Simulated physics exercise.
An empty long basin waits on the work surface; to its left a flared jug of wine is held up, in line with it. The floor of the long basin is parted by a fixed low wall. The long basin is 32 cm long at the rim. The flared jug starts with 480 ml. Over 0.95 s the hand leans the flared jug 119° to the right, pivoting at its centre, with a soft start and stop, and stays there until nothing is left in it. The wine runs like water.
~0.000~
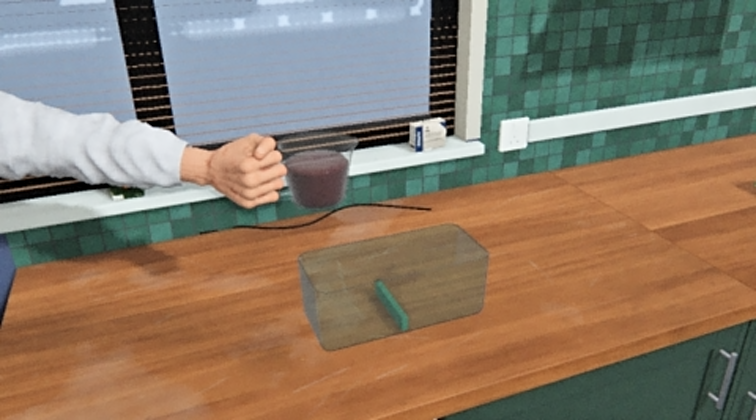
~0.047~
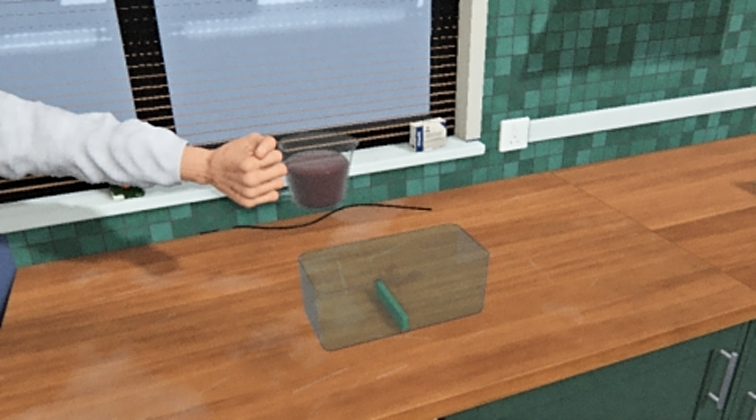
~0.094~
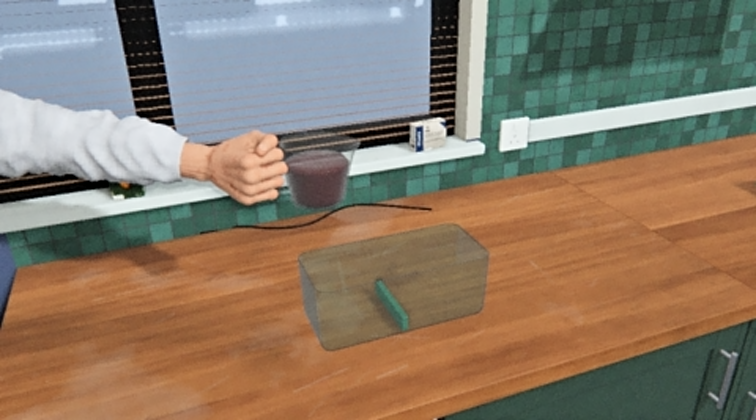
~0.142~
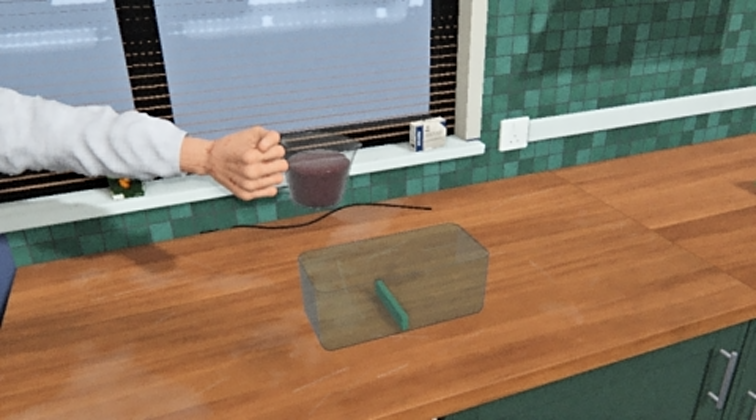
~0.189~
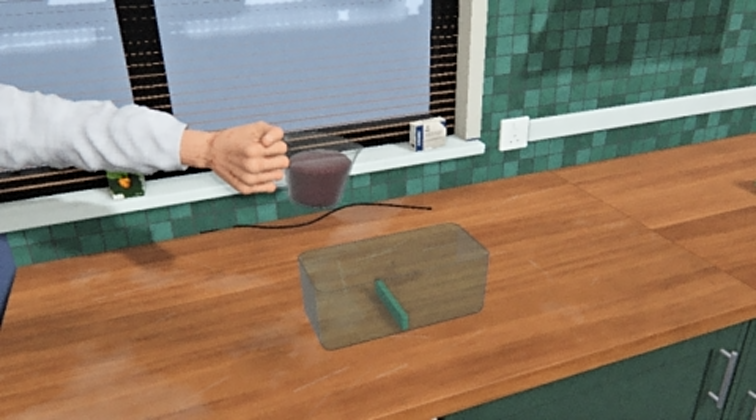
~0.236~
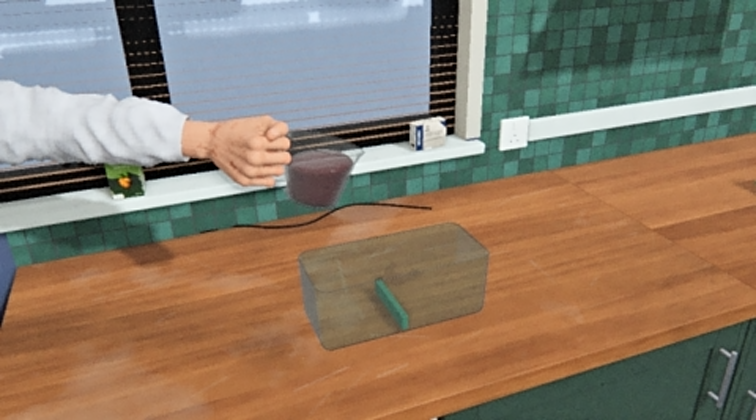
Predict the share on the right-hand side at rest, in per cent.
Roughly 60 per cent is past the wall.
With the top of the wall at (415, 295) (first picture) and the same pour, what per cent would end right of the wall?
In that case some 10 per cent.
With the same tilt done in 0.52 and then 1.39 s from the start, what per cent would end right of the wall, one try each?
In turn about 35 and 70 per cent.
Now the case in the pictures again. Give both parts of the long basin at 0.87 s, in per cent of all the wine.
Left about 26, right about 58.
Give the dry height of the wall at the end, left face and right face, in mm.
Left about 18 mm, right about 14 mm.
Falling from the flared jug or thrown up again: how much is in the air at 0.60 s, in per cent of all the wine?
Some 34 per cent.
By 0.60 s the tilt is 83° and 60 per cent is still to pour, 0 is left of the wall and 6 right of it.
By 0.87 s the tilt is 117° and 3 per cent is still to pour, 26 is left of the wall and 59 right of it.
By 1.15 s the tilt is 119° and 0 per cent is still to pour, 38 is left of the wall and 60 right of it.
By 1.45 s the tilt is 119° and 0 per cent is still to pour, 38 is left of the wall and 60 right of it.
At rest 38 per cent lies left of the wall, 60 right of it and 2 outside.
